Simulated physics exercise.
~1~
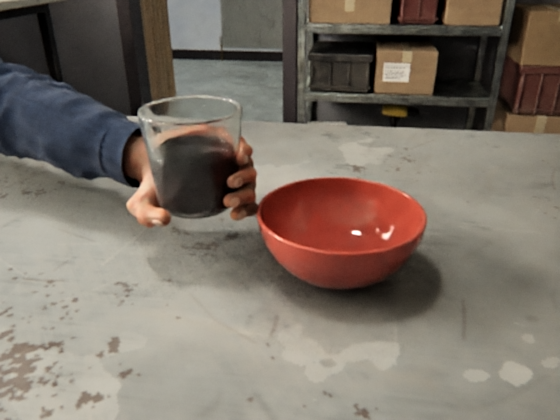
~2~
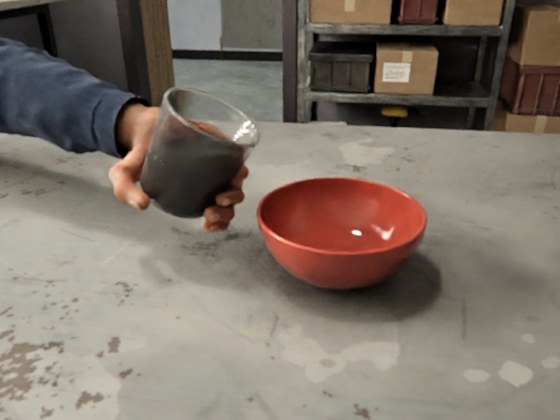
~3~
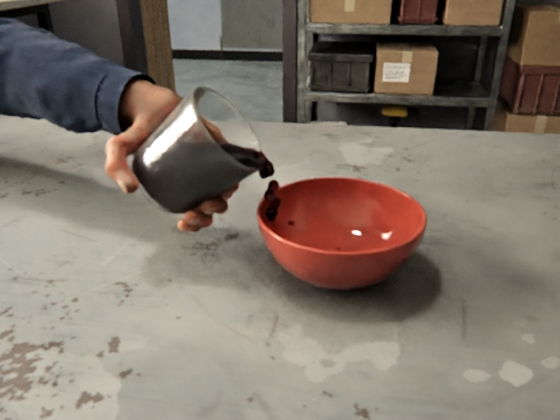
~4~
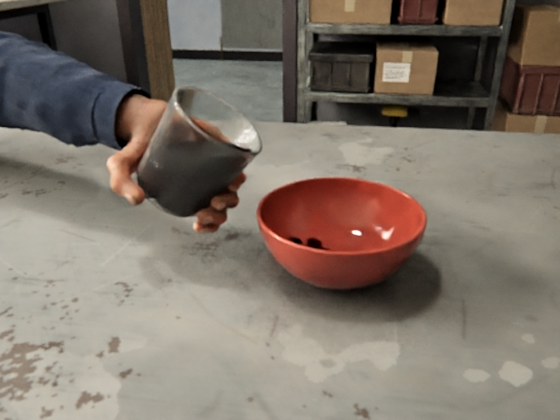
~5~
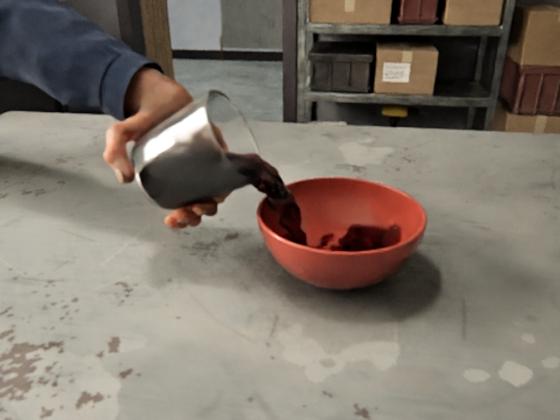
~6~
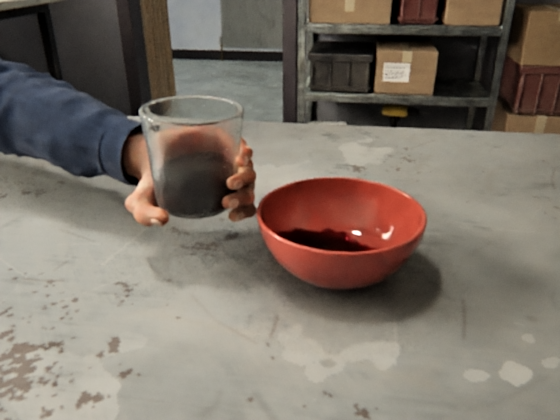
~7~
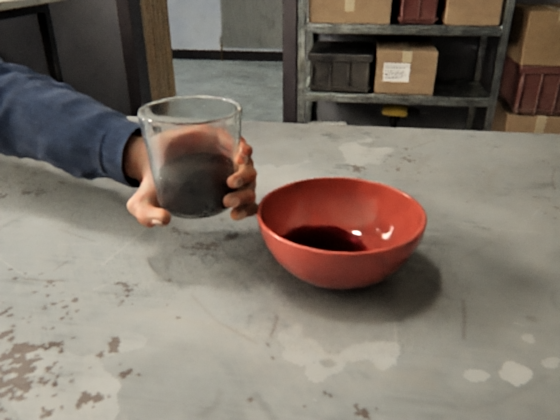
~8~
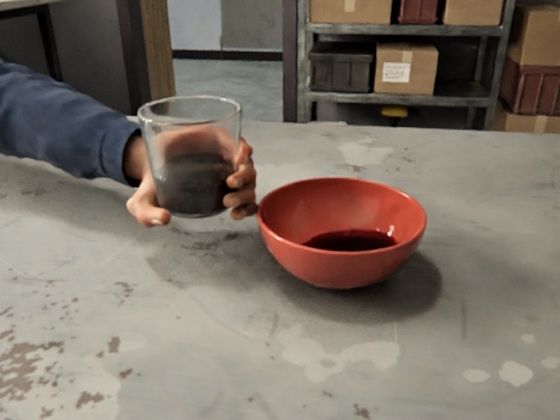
A hand in a dark blue sleeve holds a clear glass tumbler of dark liquid beside and above an empty red bowl on a worn grey table. The hand tips the glass to the right until a little of the liquid spills over the rim into the bowl. It then eases the glass partly back, leaving a few dark drops inside the bowl. Next it tilts the glass further, and a thicker stream runs in. Finally the hand levels the glass, still partly full, and holds it steady while the liquid settles into a dark pool in the bowl.
